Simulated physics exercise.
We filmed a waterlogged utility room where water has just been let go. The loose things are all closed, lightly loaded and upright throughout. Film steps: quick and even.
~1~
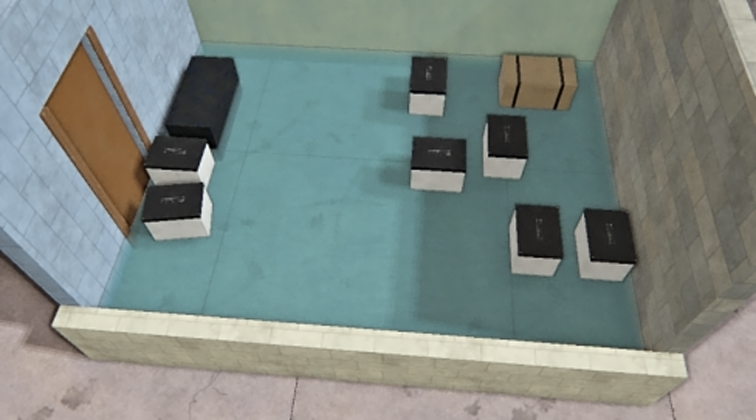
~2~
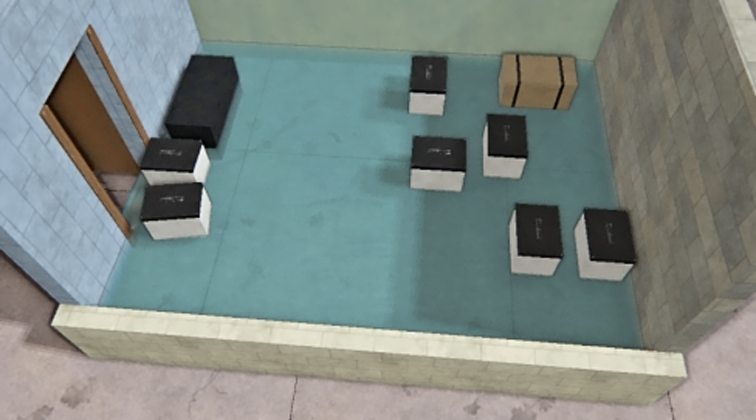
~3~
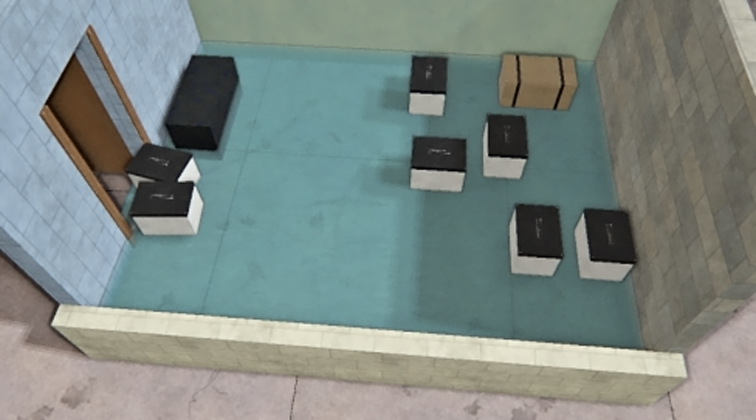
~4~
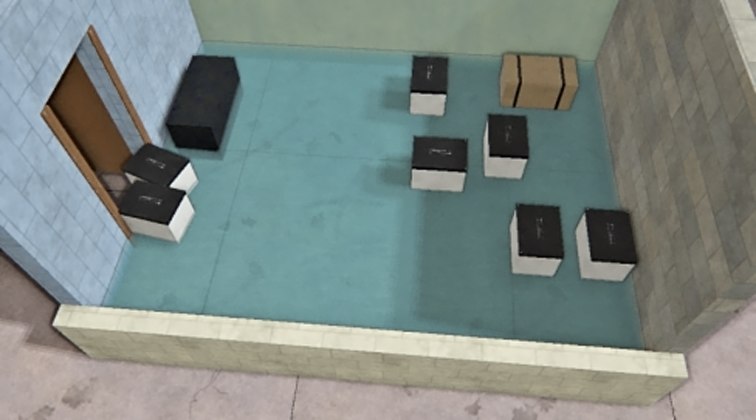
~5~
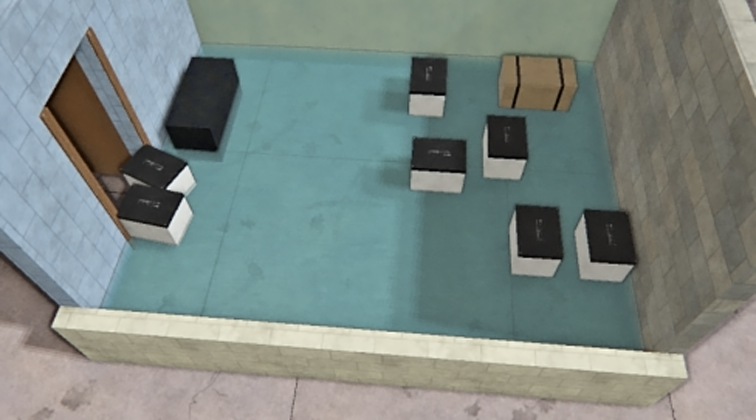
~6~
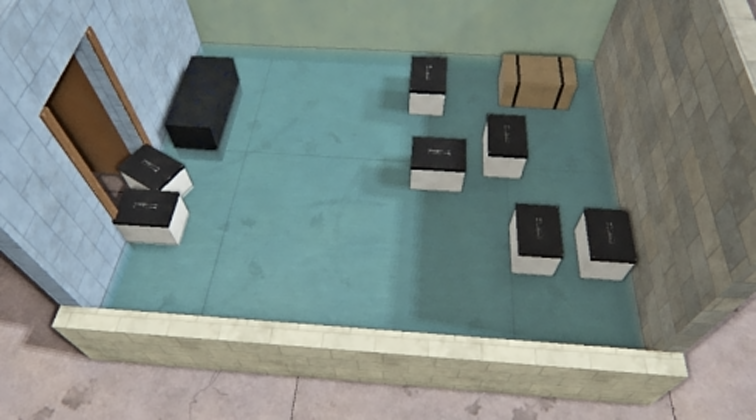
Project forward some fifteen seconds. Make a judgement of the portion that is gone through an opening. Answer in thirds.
Under a third.
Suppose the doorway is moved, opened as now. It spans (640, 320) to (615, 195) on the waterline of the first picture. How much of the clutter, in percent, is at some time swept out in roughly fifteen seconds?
Near 80 percent, give or take.
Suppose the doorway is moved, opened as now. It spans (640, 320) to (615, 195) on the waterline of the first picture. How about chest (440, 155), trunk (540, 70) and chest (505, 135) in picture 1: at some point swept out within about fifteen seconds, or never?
In turn: Carried outside, through, gone.
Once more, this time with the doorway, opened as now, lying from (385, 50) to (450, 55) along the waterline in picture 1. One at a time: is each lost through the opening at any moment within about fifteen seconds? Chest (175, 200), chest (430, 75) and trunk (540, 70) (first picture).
First never leaves, second escapes, third escapes.
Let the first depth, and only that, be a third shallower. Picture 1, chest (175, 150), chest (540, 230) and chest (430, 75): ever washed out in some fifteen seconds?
Going through them: Leaves the room, then never leaves, then never leaves.
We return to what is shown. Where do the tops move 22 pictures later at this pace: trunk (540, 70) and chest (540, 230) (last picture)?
Around (515, 77) and (490, 235).
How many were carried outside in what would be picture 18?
2.
A moment on, 1 of 8 are out; 7 afloat.
Next, 2 of 8 are out; 6 afloat.
Later, 2 of 8 are out; 6 afloat.
In the end, 2 of 8 are out; 6 afloat.
